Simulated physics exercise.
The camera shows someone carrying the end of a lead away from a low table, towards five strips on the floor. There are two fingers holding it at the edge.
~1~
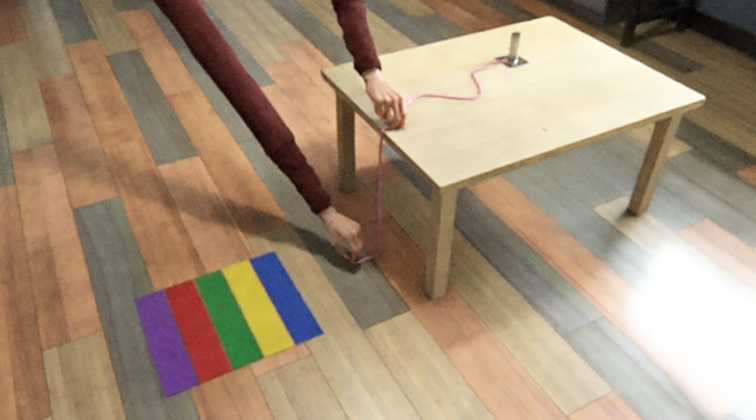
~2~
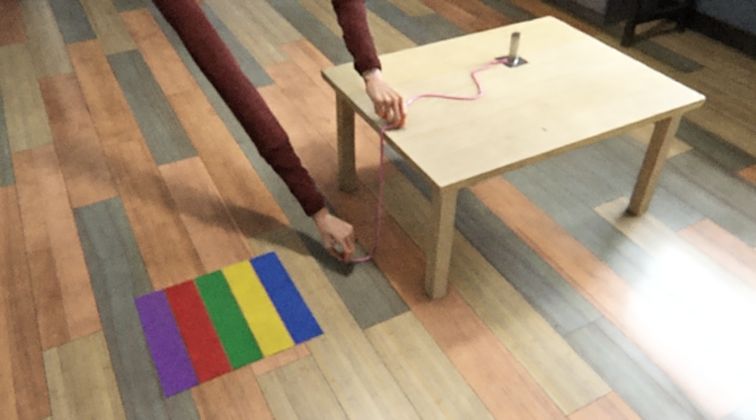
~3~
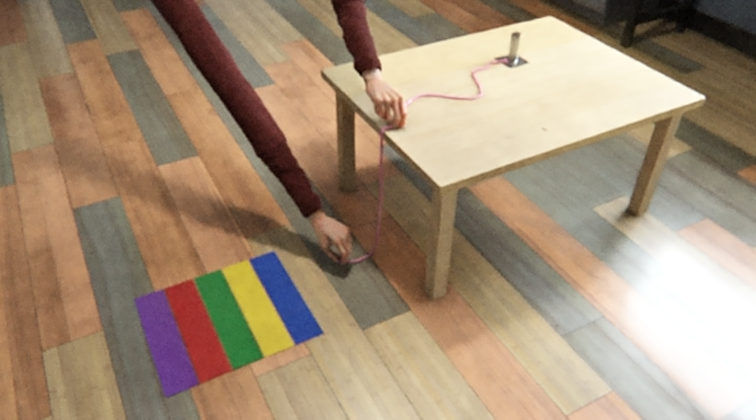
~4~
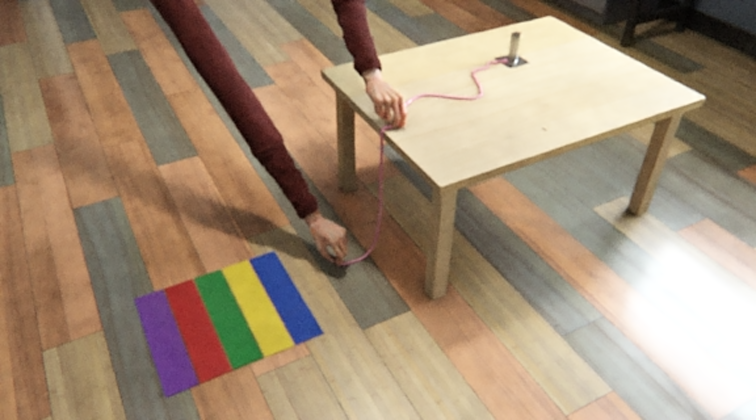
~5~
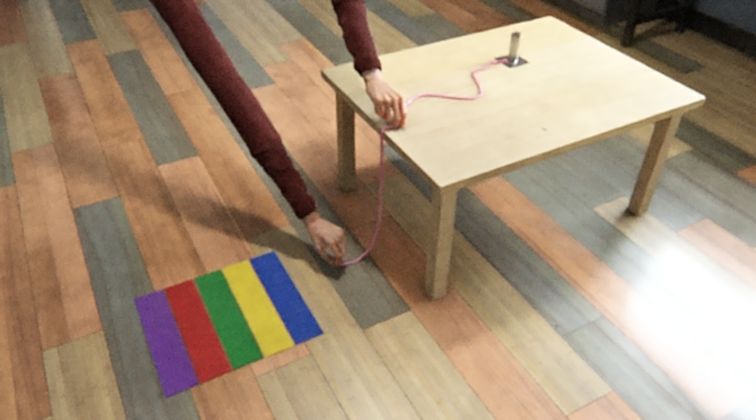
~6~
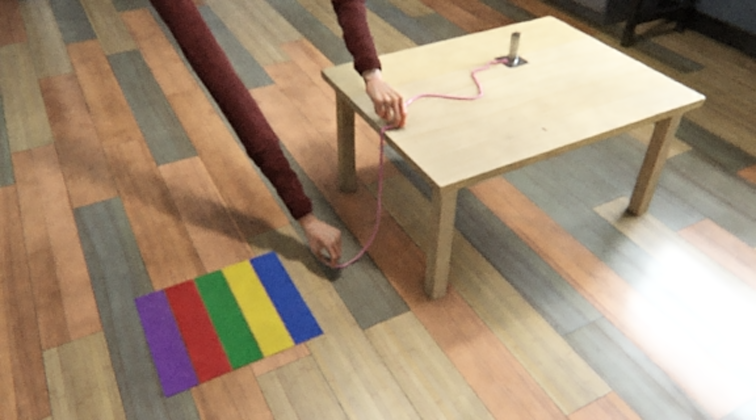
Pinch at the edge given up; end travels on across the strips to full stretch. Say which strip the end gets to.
It gets to the red strip.
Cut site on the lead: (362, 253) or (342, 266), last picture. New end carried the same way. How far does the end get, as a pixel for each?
Roughly (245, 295), then roughly (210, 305).
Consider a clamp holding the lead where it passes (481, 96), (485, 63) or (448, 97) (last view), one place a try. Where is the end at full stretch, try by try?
It ends up near (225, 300) the first time, (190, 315) the second and (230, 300) the third.
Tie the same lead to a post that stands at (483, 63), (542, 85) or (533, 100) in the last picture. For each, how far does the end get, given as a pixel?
One per try, in order: (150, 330), (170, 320), (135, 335).
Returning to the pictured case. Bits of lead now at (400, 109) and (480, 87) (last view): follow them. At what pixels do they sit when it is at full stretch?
In that view they sit near (365, 129) and near (452, 86).
Soon after, end near (248, 294); over yellow.
After that, end near (208, 308); over green.
At the stop, end near (184, 317); over red. It gets as far as the red strip.
